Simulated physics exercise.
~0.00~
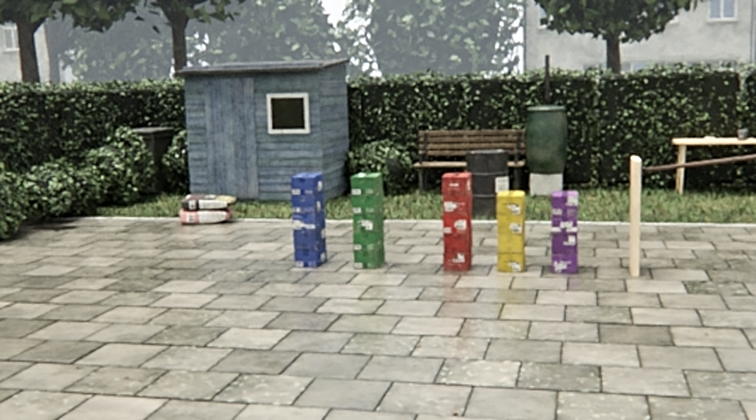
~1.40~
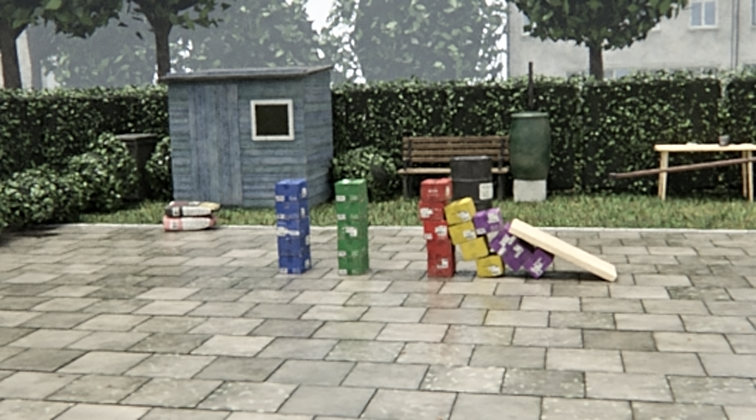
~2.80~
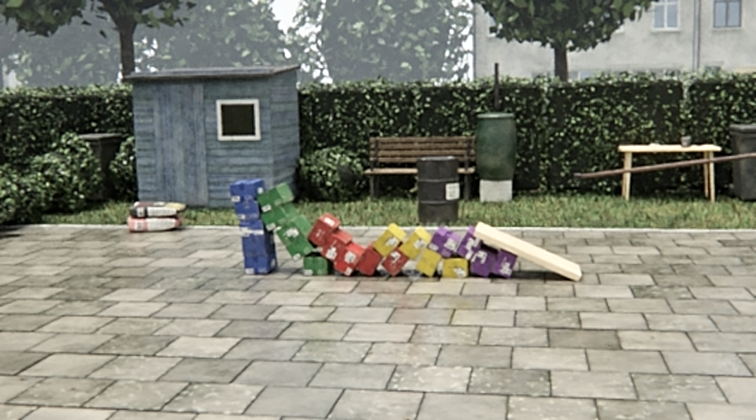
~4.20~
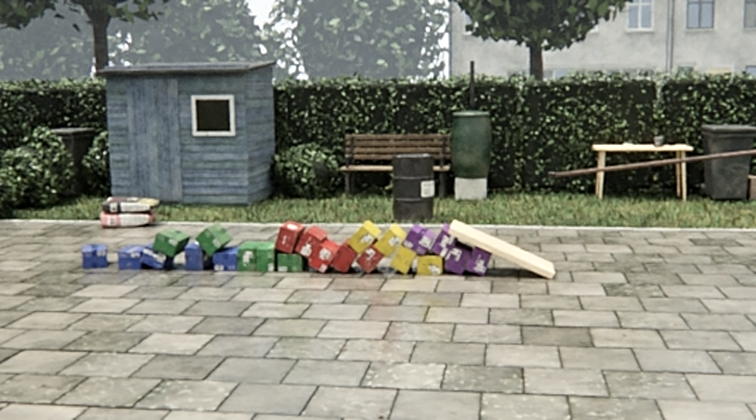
Wooden board tipping left into a row of coloured parcel stacks, toppling purple, yellow, red, green and blue into a sprawling line.
